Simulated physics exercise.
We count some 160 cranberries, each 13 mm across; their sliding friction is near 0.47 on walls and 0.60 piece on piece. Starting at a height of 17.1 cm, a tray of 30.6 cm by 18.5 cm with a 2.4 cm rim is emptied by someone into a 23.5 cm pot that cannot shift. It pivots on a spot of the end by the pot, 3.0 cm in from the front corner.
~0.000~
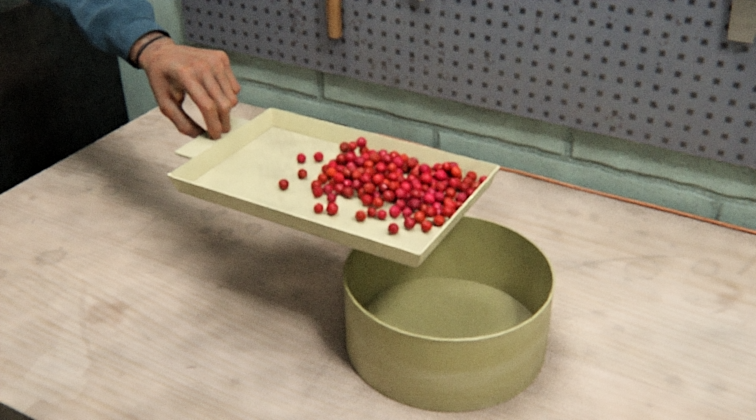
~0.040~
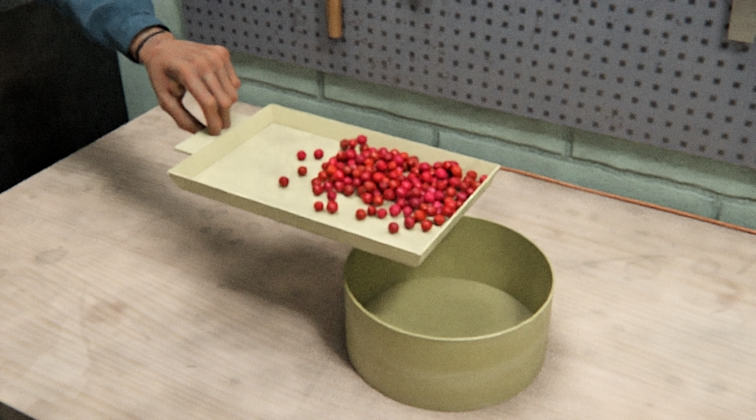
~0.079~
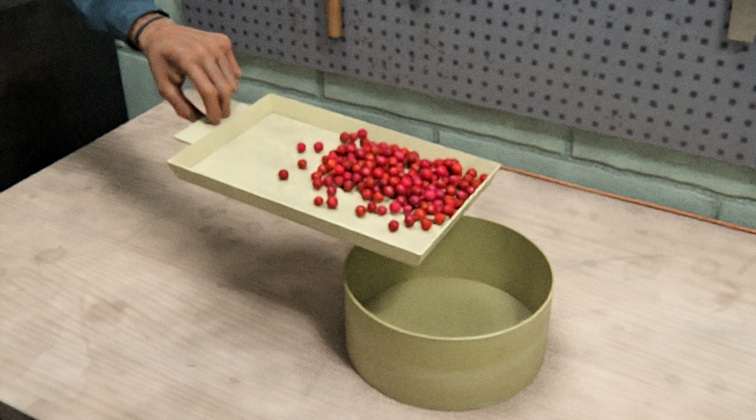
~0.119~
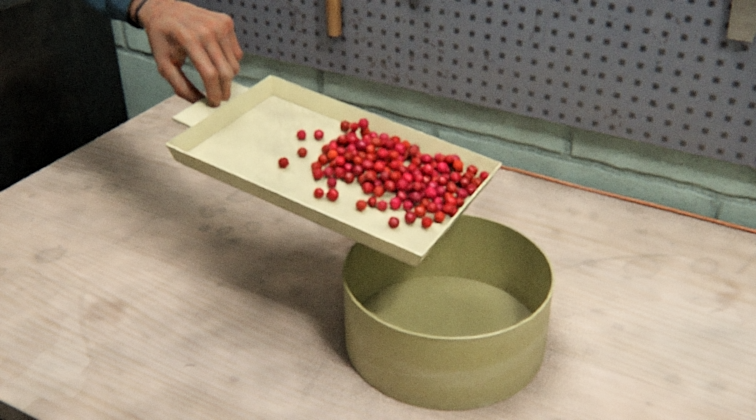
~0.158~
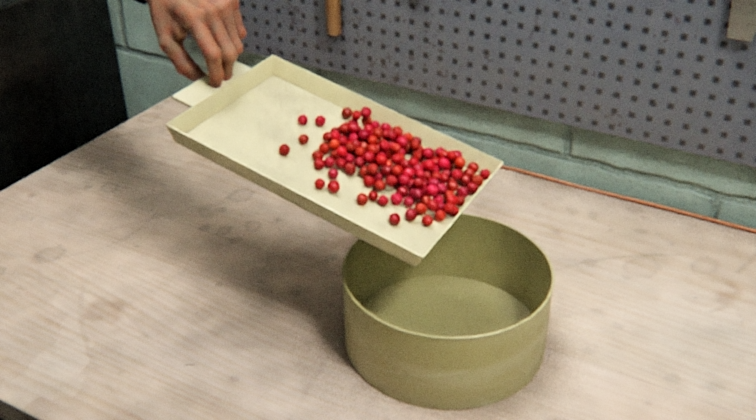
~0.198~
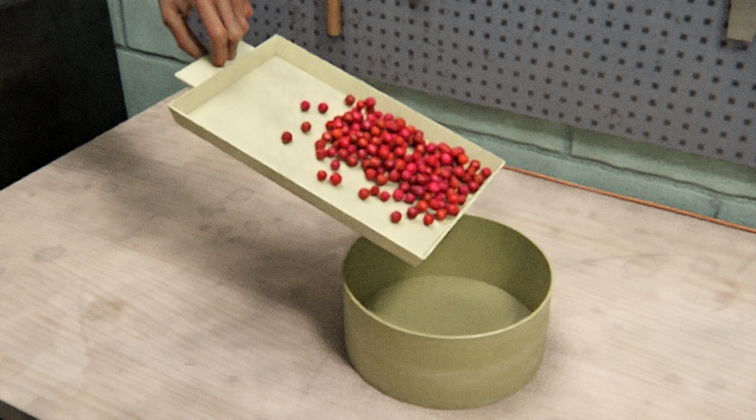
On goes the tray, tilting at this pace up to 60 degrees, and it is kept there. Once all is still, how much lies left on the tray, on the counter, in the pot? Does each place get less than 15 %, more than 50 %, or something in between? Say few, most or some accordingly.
Tray: Most. Counter: Few. Pot: Some.
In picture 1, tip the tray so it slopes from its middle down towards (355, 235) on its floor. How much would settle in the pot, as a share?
Around 10 percent of them.
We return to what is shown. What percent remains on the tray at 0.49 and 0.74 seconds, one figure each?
In order, near 100 and near 75.
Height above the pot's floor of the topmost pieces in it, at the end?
Roughly 1.5 cm up.
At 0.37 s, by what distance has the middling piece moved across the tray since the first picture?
Roughly 1 cm.
After 0.37 s, tilt 40 degrees; the tray holds 100 %, the pot 0 %.
After 0.49 s, tilt 55 degrees; the tray holds 100 %, the pot 0 %.
Then, at 0.74 s, tilt 60 degrees; the tray holds 75 %, the pot 10 %.
By 1.6 s all is still; tray 70 %, counter 10 %, pot 25 %.
